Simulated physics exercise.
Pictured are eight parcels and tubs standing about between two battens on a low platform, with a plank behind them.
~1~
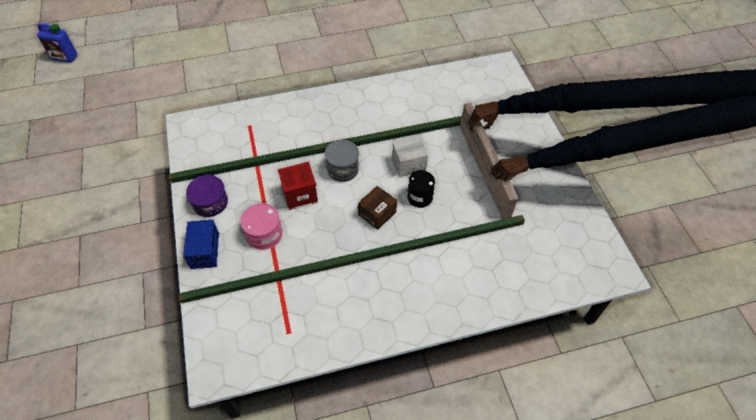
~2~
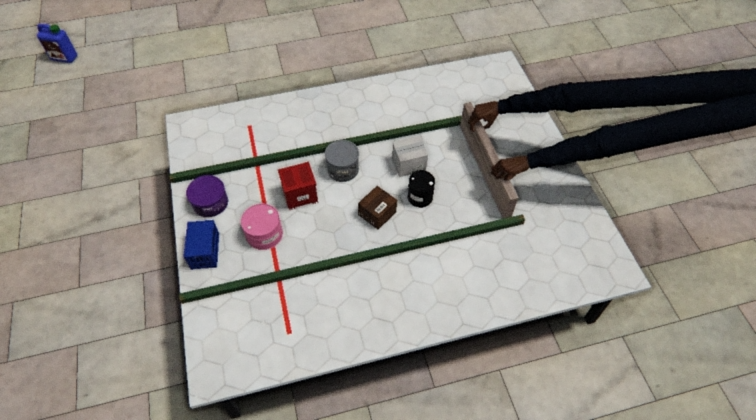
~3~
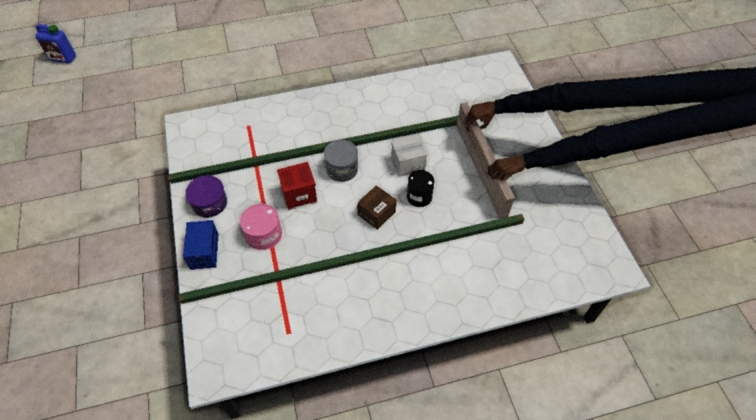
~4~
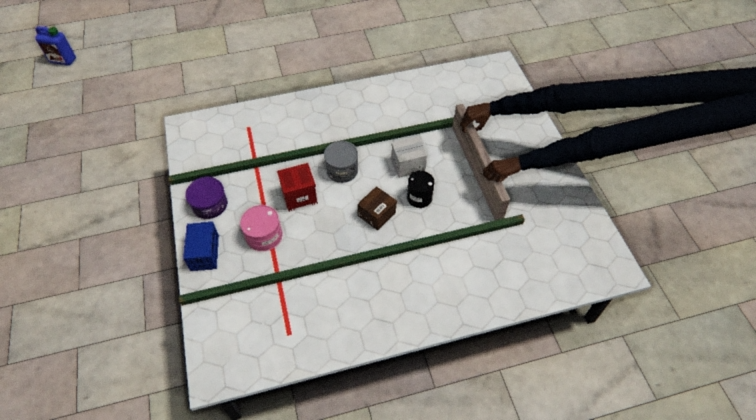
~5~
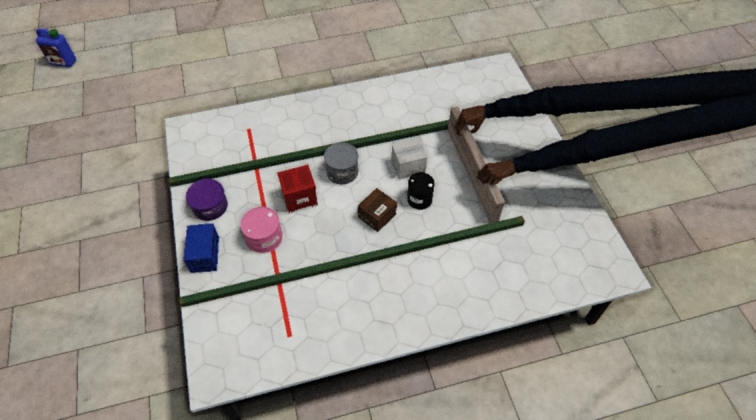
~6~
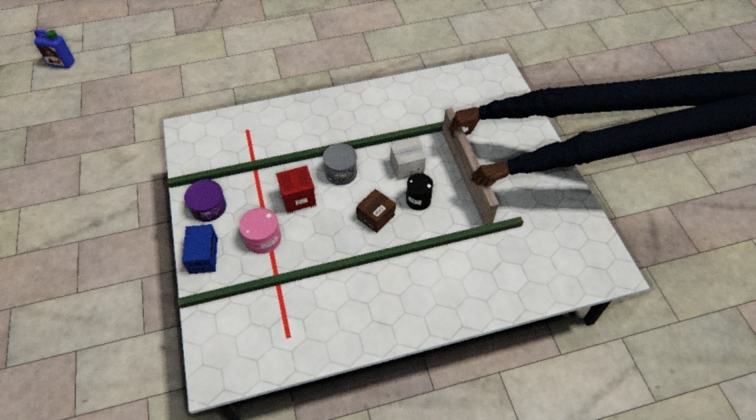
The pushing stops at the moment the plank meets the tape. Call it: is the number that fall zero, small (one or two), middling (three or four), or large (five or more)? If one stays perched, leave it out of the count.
It is zero.
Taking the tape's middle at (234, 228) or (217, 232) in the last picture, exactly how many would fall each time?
The counts would come to 2 and 4.
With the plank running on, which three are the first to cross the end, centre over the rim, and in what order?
Earliest first: Blue crate, purple pail, grey pail.
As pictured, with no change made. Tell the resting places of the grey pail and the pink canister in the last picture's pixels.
One ends up near (210, 185) and the other near (223, 246).
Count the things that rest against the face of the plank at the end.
It is in contact with 3.
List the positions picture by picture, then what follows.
The first frame shows blue crate (202, 244); purple pail (208, 196); pink canister (262, 227); plank (487, 160); tape (267, 217).
The second frame shows purple pail (208, 197); brown box (378, 208).
The third frame shows pink canister (262, 227); grey pail (342, 161).
The fourth frame shows blue crate (202, 246); black canister (421, 190).
The fifth frame shows purple pail (208, 200); plank (474, 163).
The sixth frame shows blue crate (201, 249); purple pail (206, 201); pink canister (261, 231); plank (468, 165); tape (265, 221).
Early on, none off yet; blue crate at rest near (201, 249); purple pail at rest near (206, 201); pink canister at rest near (261, 231).
Finally, the number that fall off is zero.
